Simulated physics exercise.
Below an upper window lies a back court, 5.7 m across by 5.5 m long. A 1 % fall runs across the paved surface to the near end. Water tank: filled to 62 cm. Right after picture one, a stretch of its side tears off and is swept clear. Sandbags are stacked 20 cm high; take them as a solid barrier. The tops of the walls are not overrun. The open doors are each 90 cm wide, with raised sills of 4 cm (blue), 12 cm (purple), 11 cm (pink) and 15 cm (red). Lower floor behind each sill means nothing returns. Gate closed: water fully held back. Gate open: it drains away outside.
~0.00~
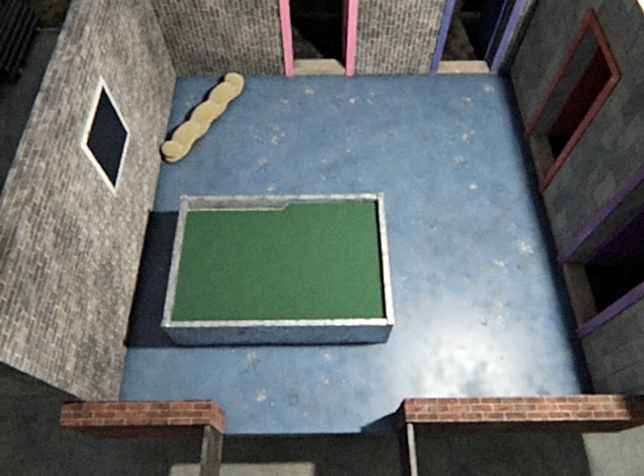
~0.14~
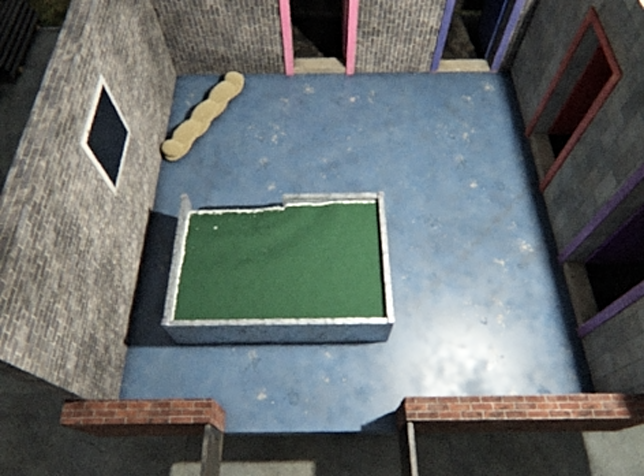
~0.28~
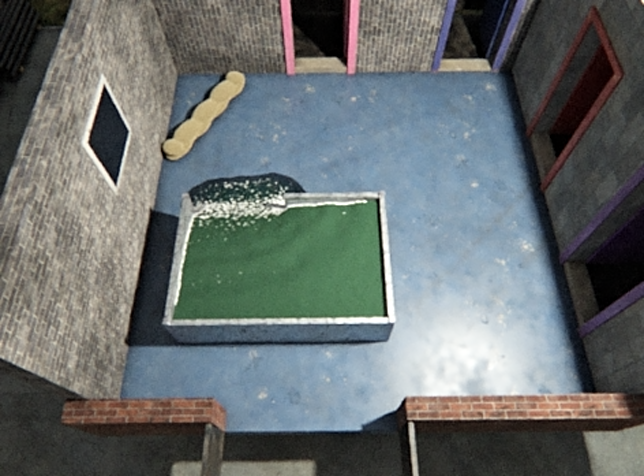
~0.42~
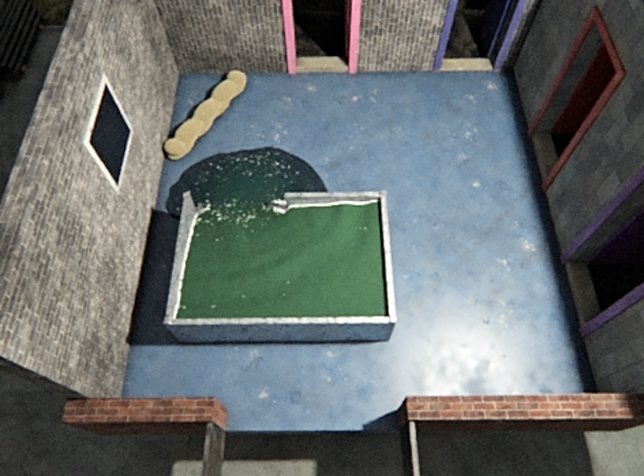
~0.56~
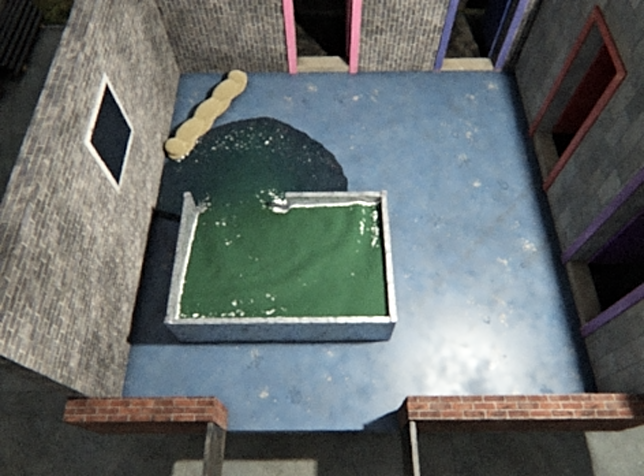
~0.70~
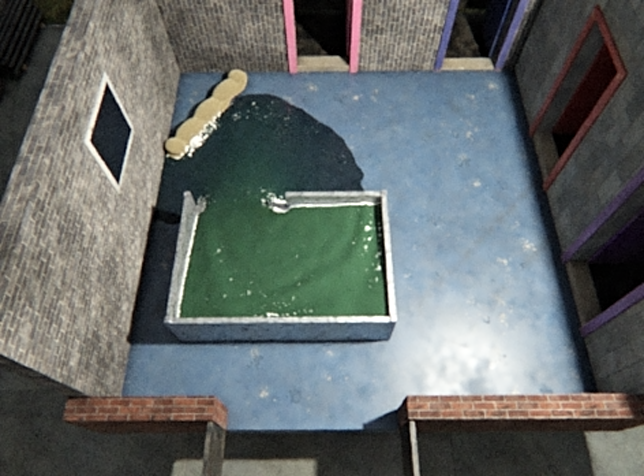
Water pours through a gap in the tank's far side and spreads across the blue floor.
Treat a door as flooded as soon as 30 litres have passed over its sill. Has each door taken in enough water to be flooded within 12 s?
My prediction: Blue door: Limit broken, purple door: Limit unbroken, pink door: Limit broken, red door: Limit unbroken.
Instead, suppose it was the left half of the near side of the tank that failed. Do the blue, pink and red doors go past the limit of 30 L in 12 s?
Blue falls short; pink falls short; red falls short.
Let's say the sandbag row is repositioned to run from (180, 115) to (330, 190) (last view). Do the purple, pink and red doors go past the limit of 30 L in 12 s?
With that change: Purple stays within, pink stays within, red stays within.
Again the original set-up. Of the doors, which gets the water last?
The purple door.
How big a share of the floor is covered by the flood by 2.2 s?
Some 35 per cent of it.
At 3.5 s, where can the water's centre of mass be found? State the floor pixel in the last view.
Around (294, 181) in the last picture.
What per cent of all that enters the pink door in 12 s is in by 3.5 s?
Estimate: Around 65 per cent.
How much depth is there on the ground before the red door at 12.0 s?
Roughly 6.0 centimetres.
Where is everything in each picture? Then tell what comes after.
The first picture shows the water tank at (281, 259) is whole and still, 62 cm deep.
In the second picture, water pours out on the water tank's far side and has run 0.7 m, to a hidden place; typically 5 cm deep outside, 62 cm at the water tank's back.
In the third picture, the front is at (288, 182), 1.0 m from the gap on the water tank's far side; 1.0 m2 of floor is under water; 62 cm left at the back of the water tank.
In the fourth picture, the front is at (274, 152), 1.3 m from the gap on the water tank's far side; 2.0 m2 of floor is under water; 62 cm left at the back of the water tank.
In the fifth picture, water pours out on the water tank's far side and has run 1.9 m, to (269, 122); typically 6 cm deep outside, 58 cm at the water tank's back.
In the sixth picture, water pours out on the water tank's far side and has run 2.4 m, to (270, 99); typically 6 cm deep outside, 51 cm at the water tank's back.
After 1.4 s water covers 30 % of the floor and is deepest (40 cm) near (265, 75); blue door not reached, purple door not reached, pink door 18 cm at the sill, 1 L in, red door not reached.
After 2.2 s water covers 35 % of the floor and is deepest (37 cm) near (275, 75); blue door not reached, purple door not reached, pink door 22 cm at the sill, 23 L in, red door not reached.
After 3.5 s water covers 55 % of the floor and is deepest (24 cm) near (181, 134); blue door 6 cm at the sill, 1 L in, purple door not reached, pink door 19 cm at the sill, 73 L in, red door 9 cm at the sill, 0 L in.
After 7.0 s water covers 90 % of the floor and is deepest (18 cm) near (574, 390); blue door 9 cm at the sill, 49 L in, purple door 5 cm at the sill, 0 L in, pink door 9 cm at the sill, 112 L in, red door 11 cm at the sill, 0 L in.
After 12.0 s water covers 95 % of the floor and is deepest (14 cm) near (562, 406); blue door 6 cm at the sill, 107 L in, purple door 12 cm at the sill, 1 L in, pink door 3 cm at the sill, 112 L in, red door 6 cm at the sill, 0 L in.
